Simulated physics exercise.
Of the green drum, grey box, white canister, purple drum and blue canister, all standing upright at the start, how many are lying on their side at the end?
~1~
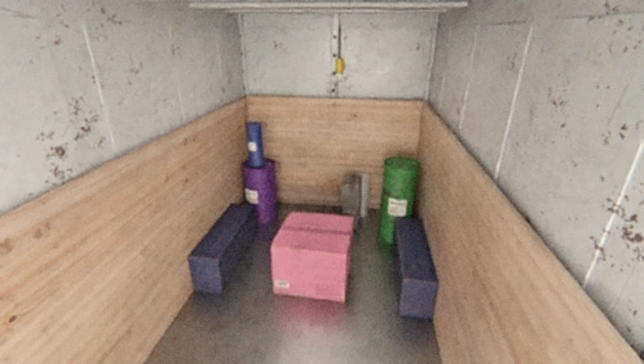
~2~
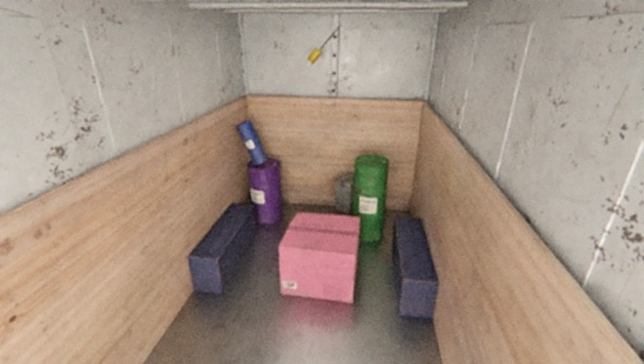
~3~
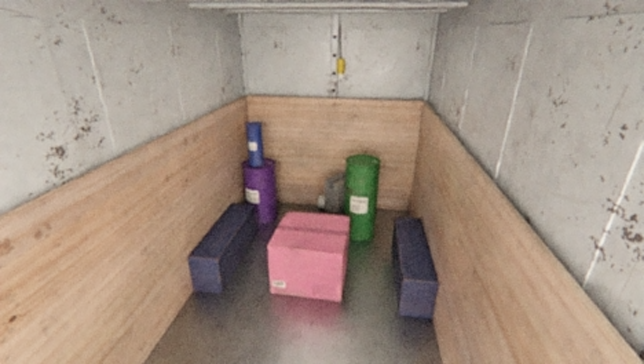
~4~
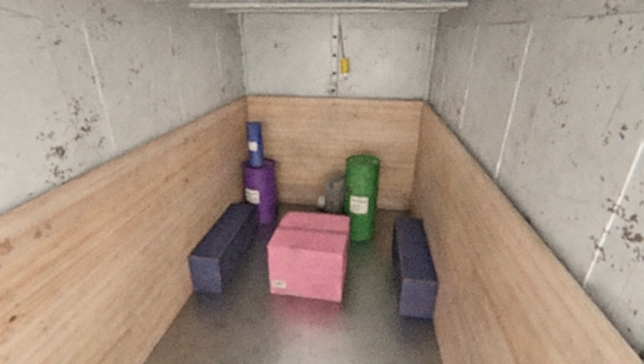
One of them is lying on its side at the end, the white canister.
